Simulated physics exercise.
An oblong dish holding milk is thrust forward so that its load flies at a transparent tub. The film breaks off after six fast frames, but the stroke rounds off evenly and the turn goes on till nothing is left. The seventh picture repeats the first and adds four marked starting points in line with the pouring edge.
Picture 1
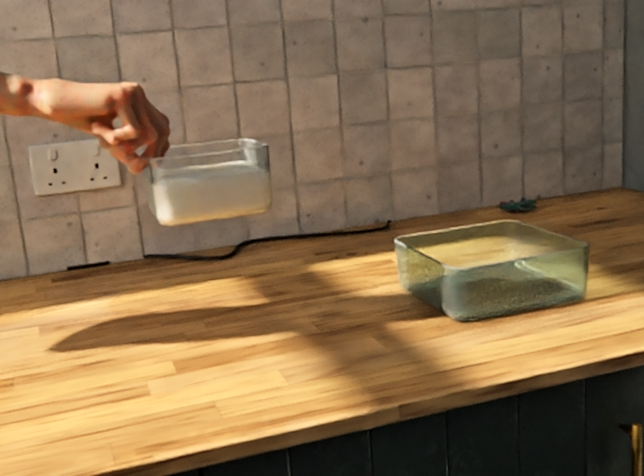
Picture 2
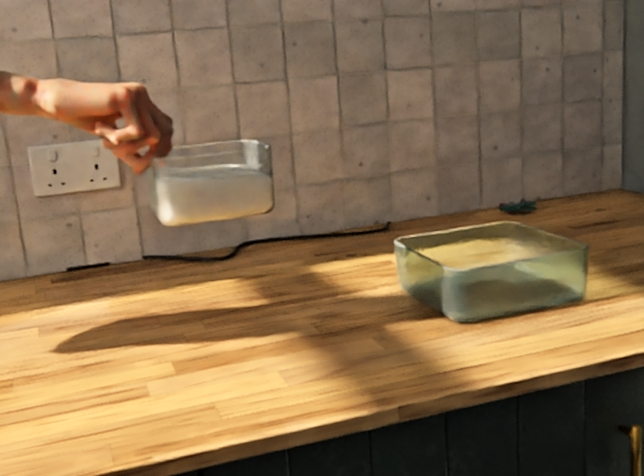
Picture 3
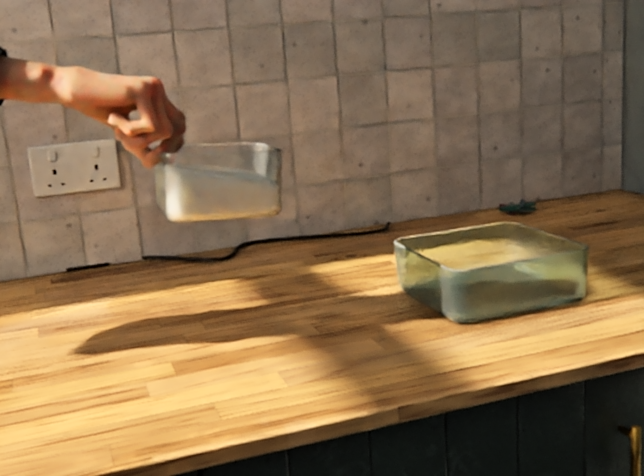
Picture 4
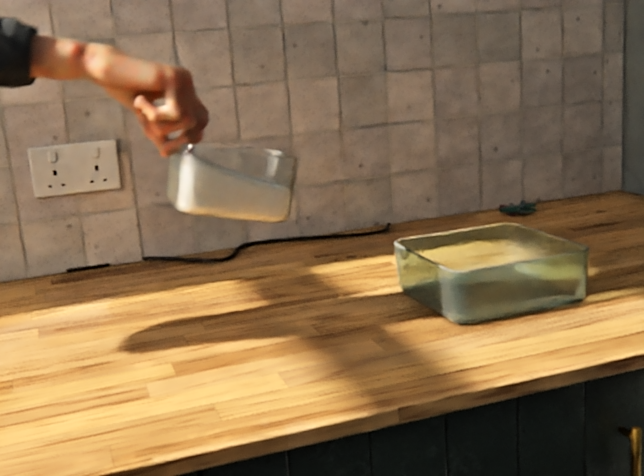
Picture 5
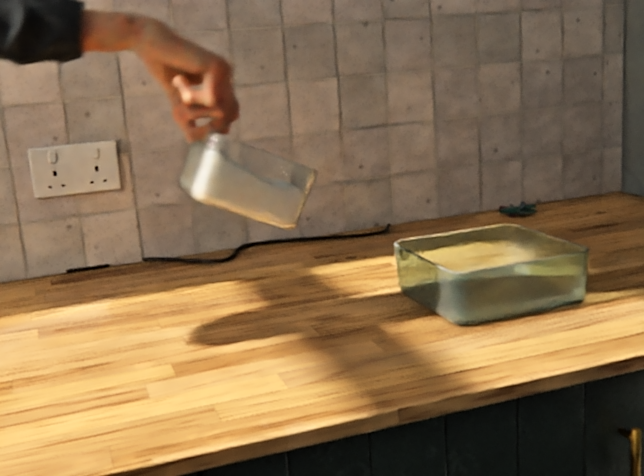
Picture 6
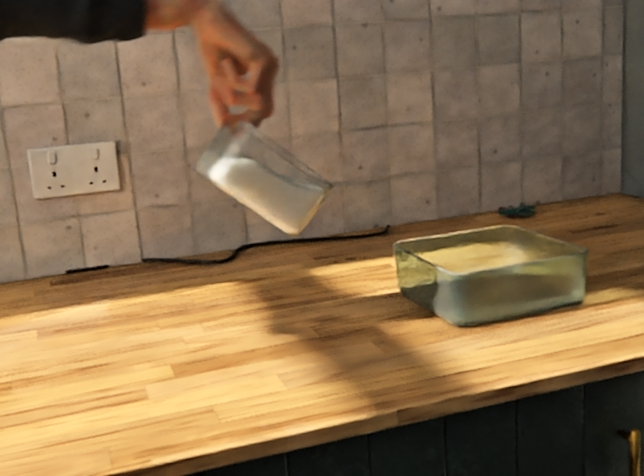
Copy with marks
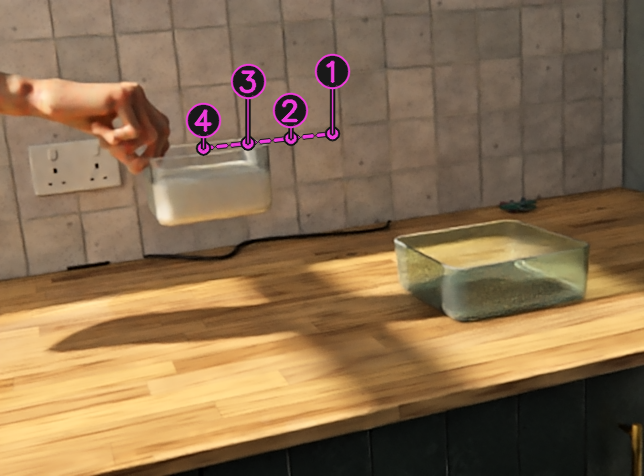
Hand moving a clear oblong dish of milk rightward and tilting it steeply above a wooden counter, near a transparent tub.
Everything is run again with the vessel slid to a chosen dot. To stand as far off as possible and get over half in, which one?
2 is the one.
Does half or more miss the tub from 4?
Yes, that goes wrong.
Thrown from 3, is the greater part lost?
Yes, that goes wrong.
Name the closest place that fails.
3.
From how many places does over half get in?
Two of them.
On the marked copy, 1 at (332, 133); 2 at (290, 138); 3 at (248, 143); 4 at (203, 148).
With 1, about 70 % lands in the tub, 4 % falls short and 26 % goes beside or beyond.
With 2, about 62 % lands in the tub, 19 % falls short and 19 % goes beside or beyond.
With 3, about 27 % lands in the tub, 67 % falls short and 7 % goes beside or beyond.
With 4, about 0 % lands in the tub, 98 % falls short.
